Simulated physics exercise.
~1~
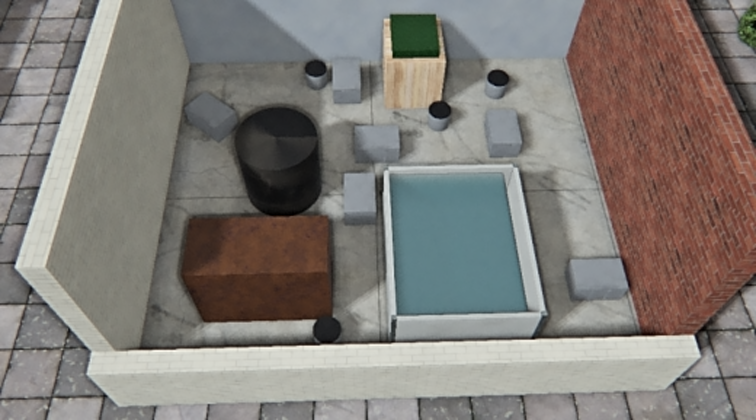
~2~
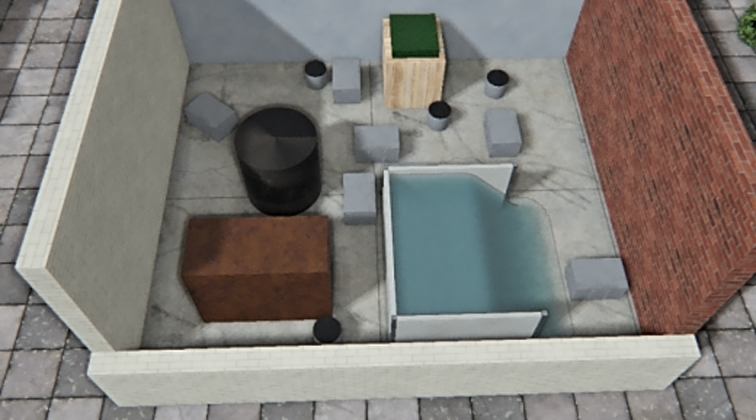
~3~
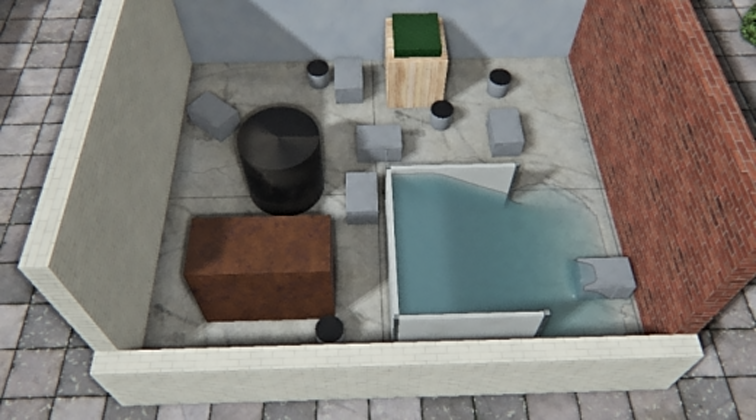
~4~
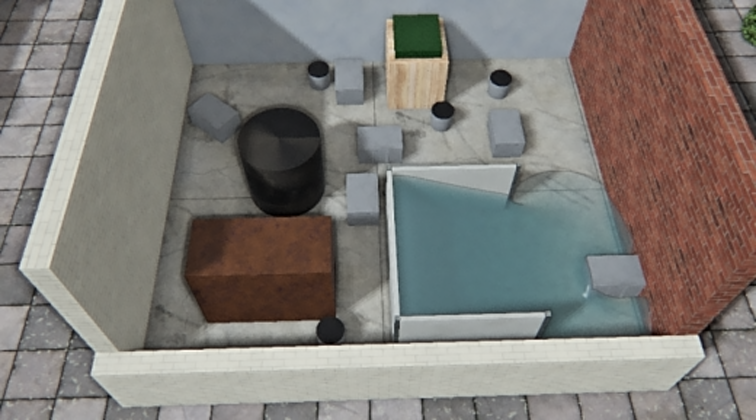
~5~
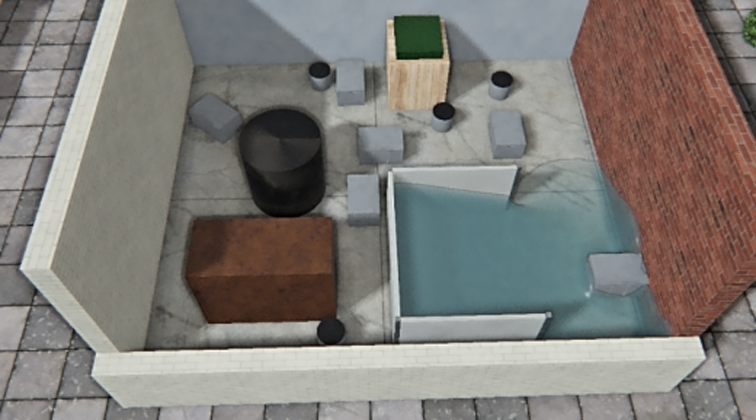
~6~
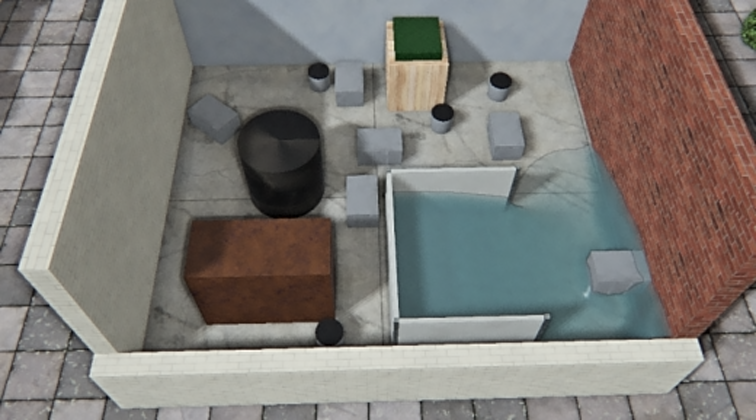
Water pours from a white-edged tank through its opened right side and spreads across the pale floor of a walled court, seen from high above by a nearly still camera. Grey blocks and small black cylinders lie scattered around a rust-brown box, a large black drum and a green-topped wooden planter. The water reaches the red brick wall at right, nudging the nearby grey block slightly rightward.
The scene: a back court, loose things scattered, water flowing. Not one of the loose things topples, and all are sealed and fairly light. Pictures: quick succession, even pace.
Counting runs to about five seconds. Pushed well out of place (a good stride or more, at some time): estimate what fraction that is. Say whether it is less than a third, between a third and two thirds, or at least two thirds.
Band-wise it's the middle band, a third to two thirds.
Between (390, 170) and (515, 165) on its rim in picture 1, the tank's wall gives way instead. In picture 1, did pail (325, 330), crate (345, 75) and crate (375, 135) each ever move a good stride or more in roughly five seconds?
Well, in order they come out as below the mark, over the mark and over the mark.
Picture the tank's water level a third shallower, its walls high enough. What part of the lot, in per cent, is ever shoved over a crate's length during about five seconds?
I get 40 percent.
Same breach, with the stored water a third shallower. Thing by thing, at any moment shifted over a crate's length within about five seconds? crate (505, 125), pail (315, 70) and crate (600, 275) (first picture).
Note, in sequence: Past that mark / within that / past that mark.
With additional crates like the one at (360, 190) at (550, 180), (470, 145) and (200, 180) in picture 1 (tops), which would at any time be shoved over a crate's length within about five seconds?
Here's how it goes: Sent far off, sent far off, and lastly never gets far.
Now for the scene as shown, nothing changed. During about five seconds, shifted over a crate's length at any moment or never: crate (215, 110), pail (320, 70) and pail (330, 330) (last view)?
Sequence check gives below that mark, next below that mark, finally below that mark.
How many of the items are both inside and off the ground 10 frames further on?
Counting them up gives 1.
A moment on, 0 of 10 are well off their spots; 1 afloat.
Next, 3 of 10 are well off their spots; 1 afloat.
Later, 4 of 10 are well off their spots; 2 afloat.
In the end, 5 of 10 are well off their spots, and 5 have been at some point; 2 afloat.
